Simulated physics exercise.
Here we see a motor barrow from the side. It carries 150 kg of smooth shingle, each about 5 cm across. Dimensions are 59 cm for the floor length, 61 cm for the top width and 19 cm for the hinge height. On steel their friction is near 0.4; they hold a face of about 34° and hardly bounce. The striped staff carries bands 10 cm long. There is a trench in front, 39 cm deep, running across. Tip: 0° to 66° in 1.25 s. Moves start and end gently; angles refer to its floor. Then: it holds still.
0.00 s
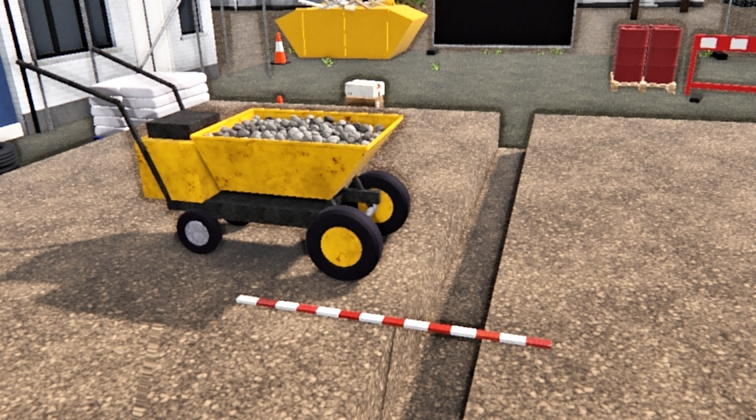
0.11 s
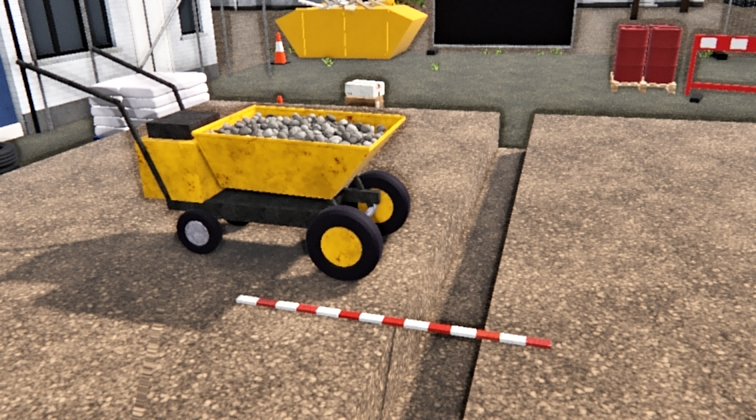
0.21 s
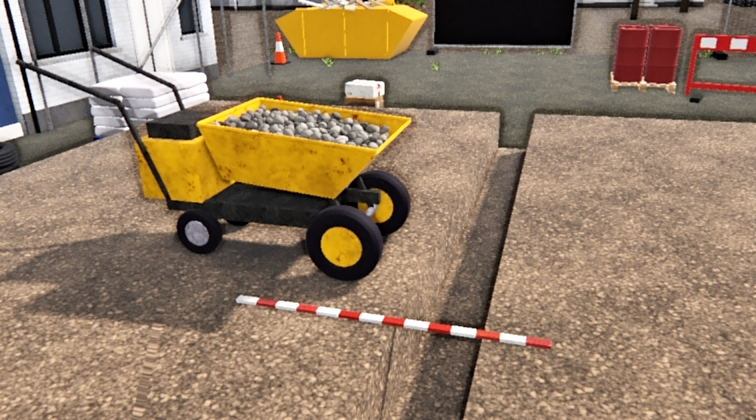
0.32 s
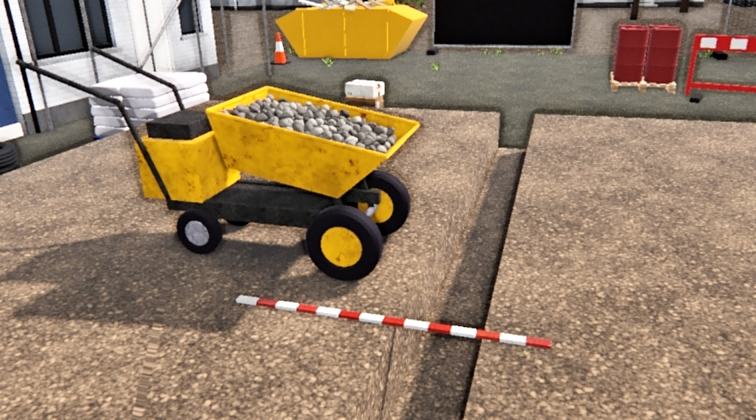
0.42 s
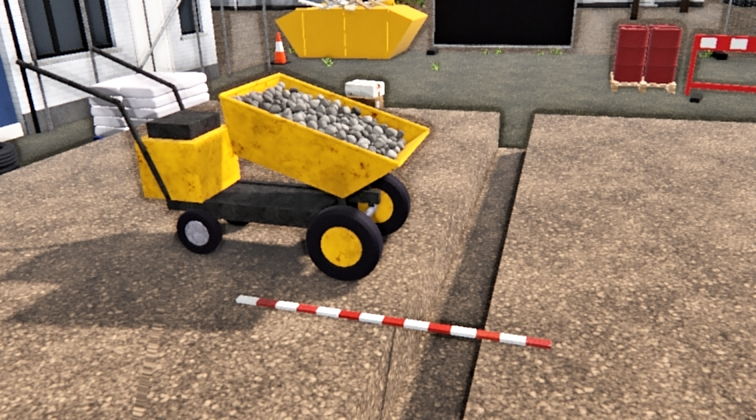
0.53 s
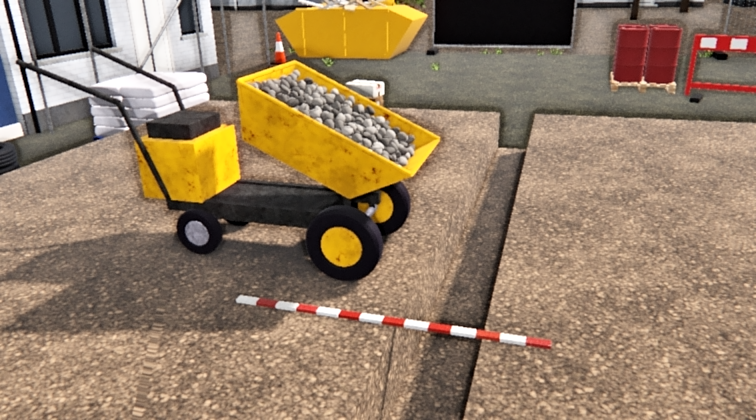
In the video, a yellow motor barrow loaded with grey stones stands still beside a narrow trench, near a red-and-white striped staff, while its skip gradually tilts forward to the right, its rear end rising away from the chassis.
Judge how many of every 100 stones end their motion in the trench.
I would put it near 50 out of 100.
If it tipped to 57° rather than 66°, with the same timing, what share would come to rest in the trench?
It would come to about 45 percent.
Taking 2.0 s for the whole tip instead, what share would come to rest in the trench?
I'd put it at some 55 in a hundred.
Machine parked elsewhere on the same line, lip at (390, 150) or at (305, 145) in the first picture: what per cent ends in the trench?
Roughly 30 per cent, then 100 per cent.
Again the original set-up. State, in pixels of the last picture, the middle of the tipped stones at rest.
Roughly at pixel (505, 267).
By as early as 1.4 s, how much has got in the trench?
Around 20 per cent of it, at that instant.
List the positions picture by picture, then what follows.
The skip is at 0°, its lip at (367, 148); the top of the load is at (298, 126), in the first picture.
The skip is at 1°, its lip at (370, 149); the top of the load is at (290, 123); the stones move at 0.2 m/s on average, in the second picture.
Lip at (377, 152), floor tilted 5°, highest stones at (281, 118); the stones move at 0.4 m/s on average, in the third picture.
Lip at (387, 157), floor tilted 11°, highest stones at (266, 105); the stones move at 0.6 m/s on average, in the fourth picture.
Lip at (399, 165), floor tilted 18°, highest stones at (273, 93); the stones move at 0.7 m/s on average, in the fifth picture.
The skip is at 26°, its lip at (411, 175); the top of the load is at (287, 81); the stones move at 0.7 m/s on average, in the sixth picture.
After 0.9 s the floor is at 56°; 100 % in the skip; the foremost stones are at (459, 196).
After 1.4 s the floor is at 66°; 54 % in the skip, 18 % in the trench, 29 % past the trench; the foremost stones are at (574, 275).
After 1.7 s the floor is at 66°; 23 % in the skip, 28 % in the trench, 50 % past the trench; the foremost stones are at (699, 290).
After 3.7 s the floor is at 66°; 0 % in the skip, 50 % in the trench, 50 % past the trench; the foremost stones are past the picture's edge.
